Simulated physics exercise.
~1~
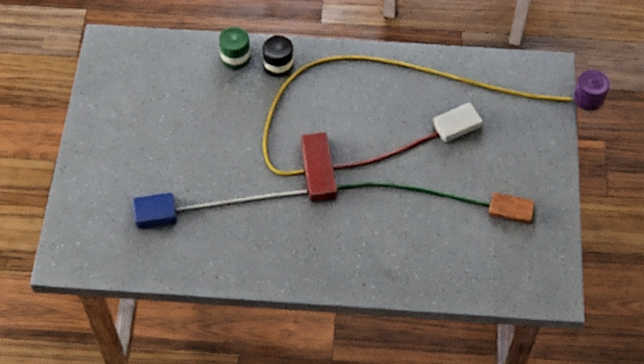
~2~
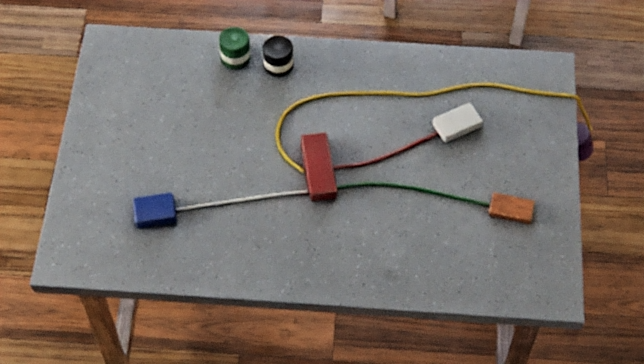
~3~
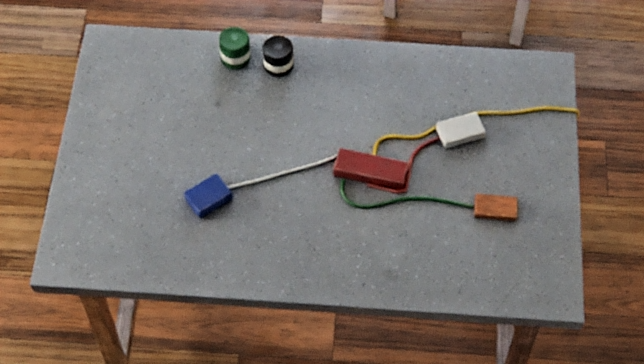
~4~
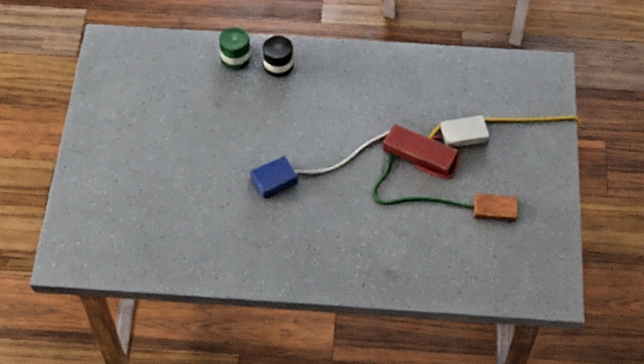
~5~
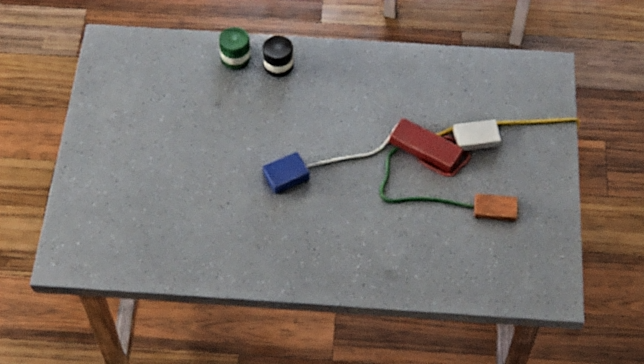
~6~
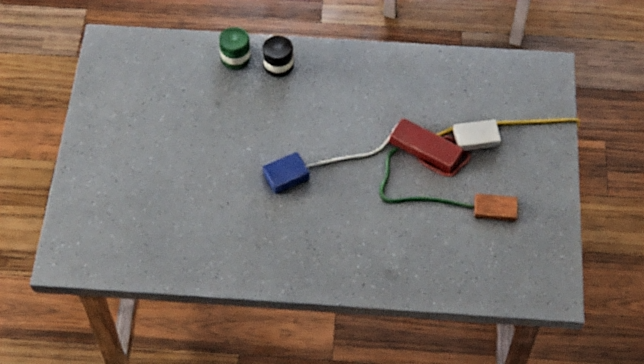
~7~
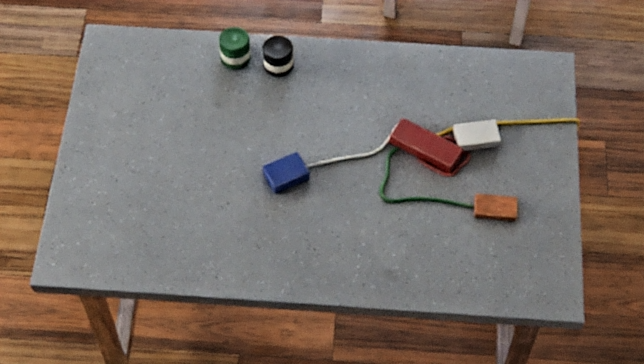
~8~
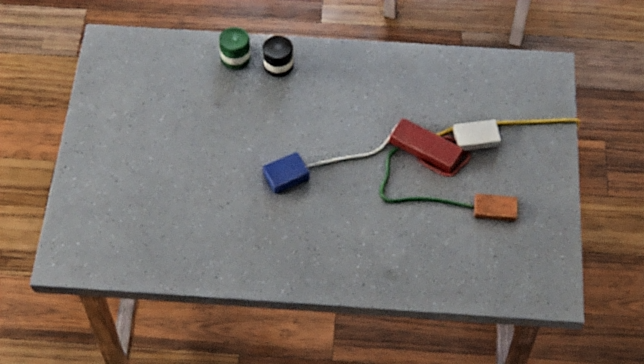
At first, a red block sits on a gray table, joined by cables to a blue block, a white block, an orange block and a purple speaker at the right edge, while a green canister and a black one stand near the back. The speaker tips over the edge and drops out of sight, trailing its yellow cable. The red block turns and slides right, drawing the blue block after it. The orange and white blocks shift slightly. Finally, everything rests, with the red block against the white one and the yellow cable stretched over the edge.
